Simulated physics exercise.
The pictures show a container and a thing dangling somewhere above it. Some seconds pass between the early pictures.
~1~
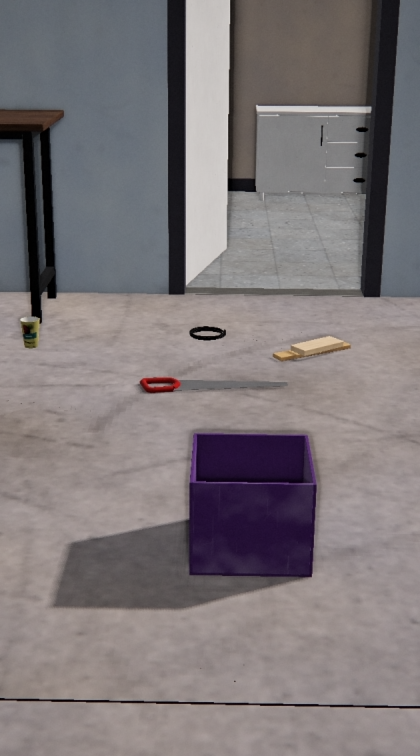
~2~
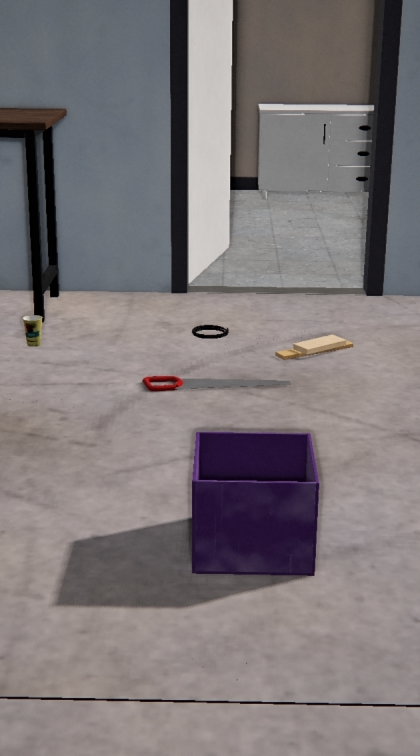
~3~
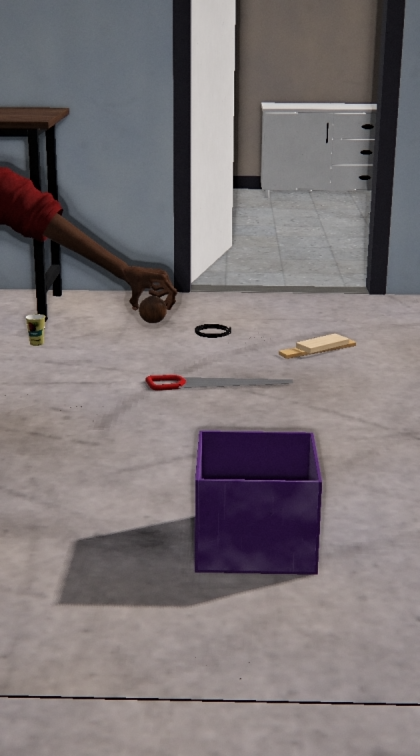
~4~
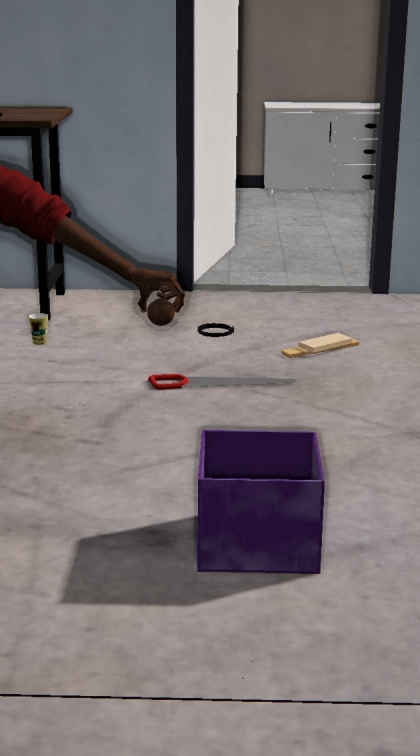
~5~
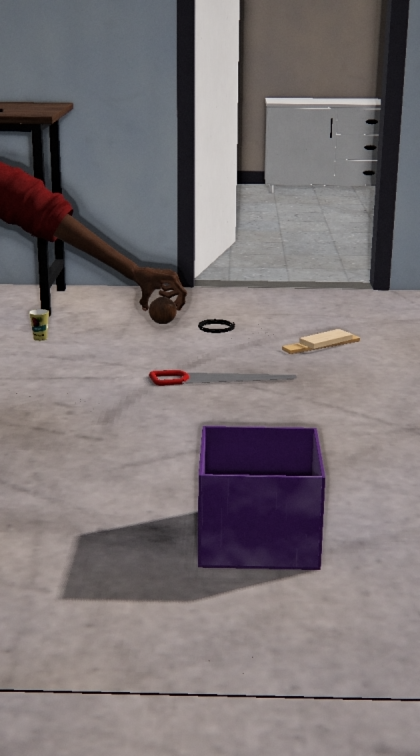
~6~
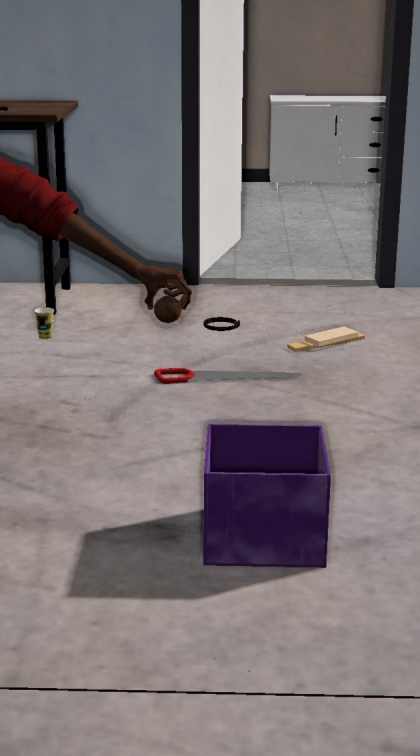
Red-sleeved arm entering from the left and holding a brown onion nearly still above a floor with an open purple crate.
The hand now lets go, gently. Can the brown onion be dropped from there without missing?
In the end the brown onion ends up outside.
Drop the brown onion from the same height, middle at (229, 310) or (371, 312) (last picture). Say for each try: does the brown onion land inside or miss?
In that order, it lands inside; lands outside.
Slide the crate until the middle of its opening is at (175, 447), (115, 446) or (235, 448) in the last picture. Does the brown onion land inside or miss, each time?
One after another: It lands inside; goes in; lands outside.
Then, 0.20 s later than the last frame, brown onion dropping near (168, 358).
Then, 0.32 s later than the last frame, brown onion dropping near (169, 452).
When it is over, the brown onion misses, near (170, 523).
